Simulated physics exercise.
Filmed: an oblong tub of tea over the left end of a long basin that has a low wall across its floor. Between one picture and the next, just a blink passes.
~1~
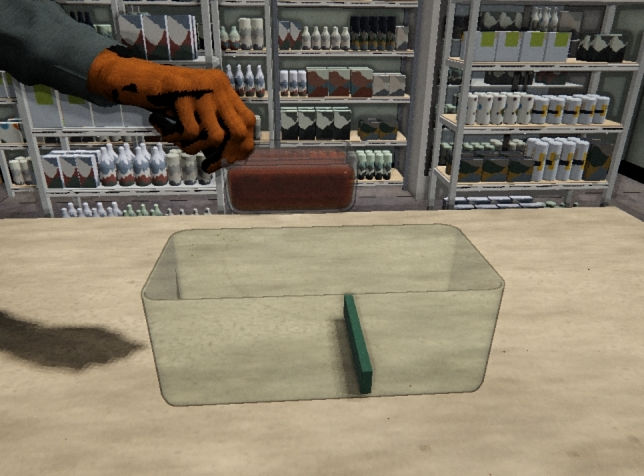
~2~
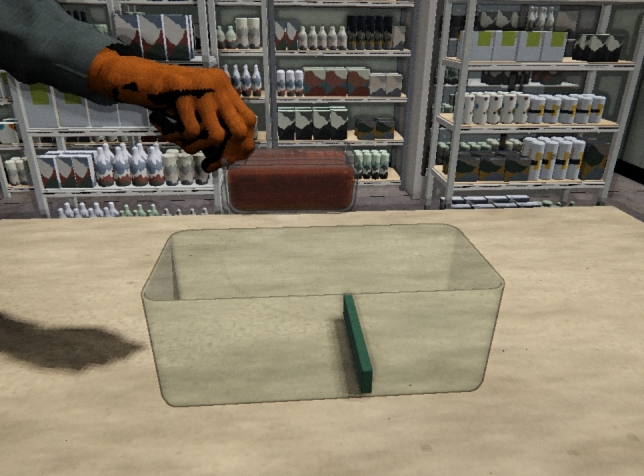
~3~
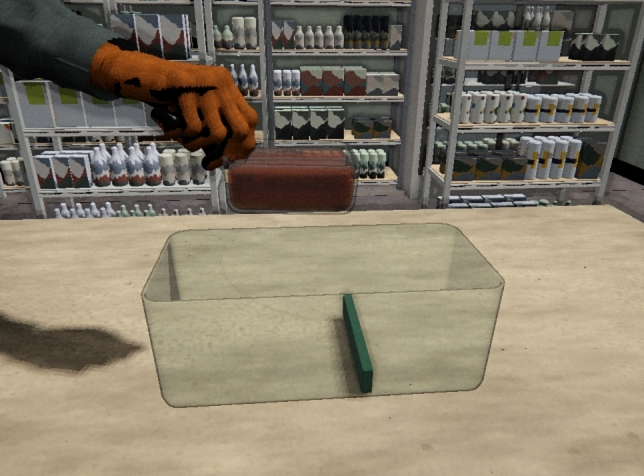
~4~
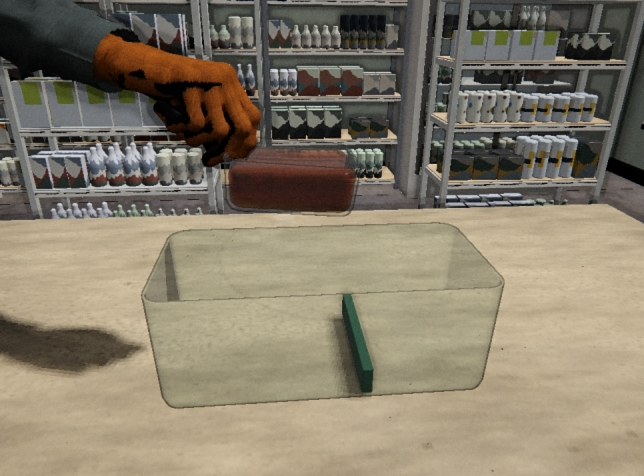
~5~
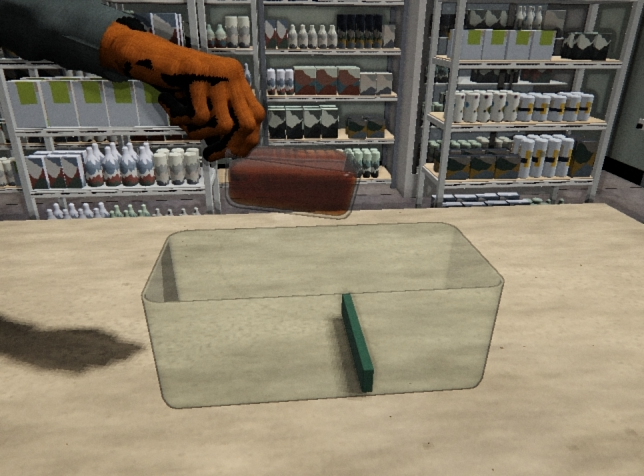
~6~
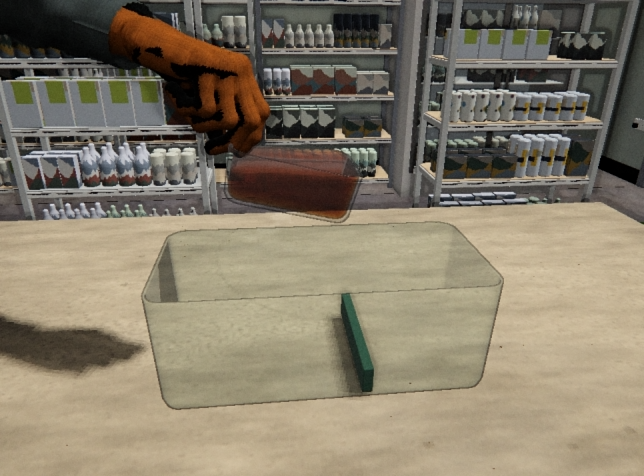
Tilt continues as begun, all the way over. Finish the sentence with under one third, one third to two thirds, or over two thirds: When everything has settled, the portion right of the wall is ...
When everything has settled, the portion right of the wall is over two thirds.
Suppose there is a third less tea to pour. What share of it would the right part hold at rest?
That works out to some 70 %.
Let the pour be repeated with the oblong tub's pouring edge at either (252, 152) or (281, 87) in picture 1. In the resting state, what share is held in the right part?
Near 15 in a hundred first, near 45 in a hundred second.
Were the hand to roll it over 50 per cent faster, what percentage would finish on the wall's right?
About 80 %.
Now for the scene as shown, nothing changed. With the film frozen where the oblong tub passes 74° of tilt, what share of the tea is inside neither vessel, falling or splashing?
30 per cent.
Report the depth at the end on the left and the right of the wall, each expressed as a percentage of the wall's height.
I get 10 % for the left and 60 % for the right.
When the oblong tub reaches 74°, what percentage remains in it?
I'd put it near 20 %.
A moment on, the oblong tub is tipped part way and 22 per cent is still to pour, 1 is left of the wall and 46 right of it.
Next, the oblong tub is tipped right over and 2 per cent is still to pour, 16 is left of the wall and 79 right of it.
Then the oblong tub is tipped right over and 0 per cent is still to pour, 21 is left of the wall and 79 right of it.
Later the oblong tub is tipped right over and 0 per cent is still to pour, 20 is left of the wall and 79 right of it.
At rest 20 per cent lies left of the wall, 79 right of it and 0 outside.
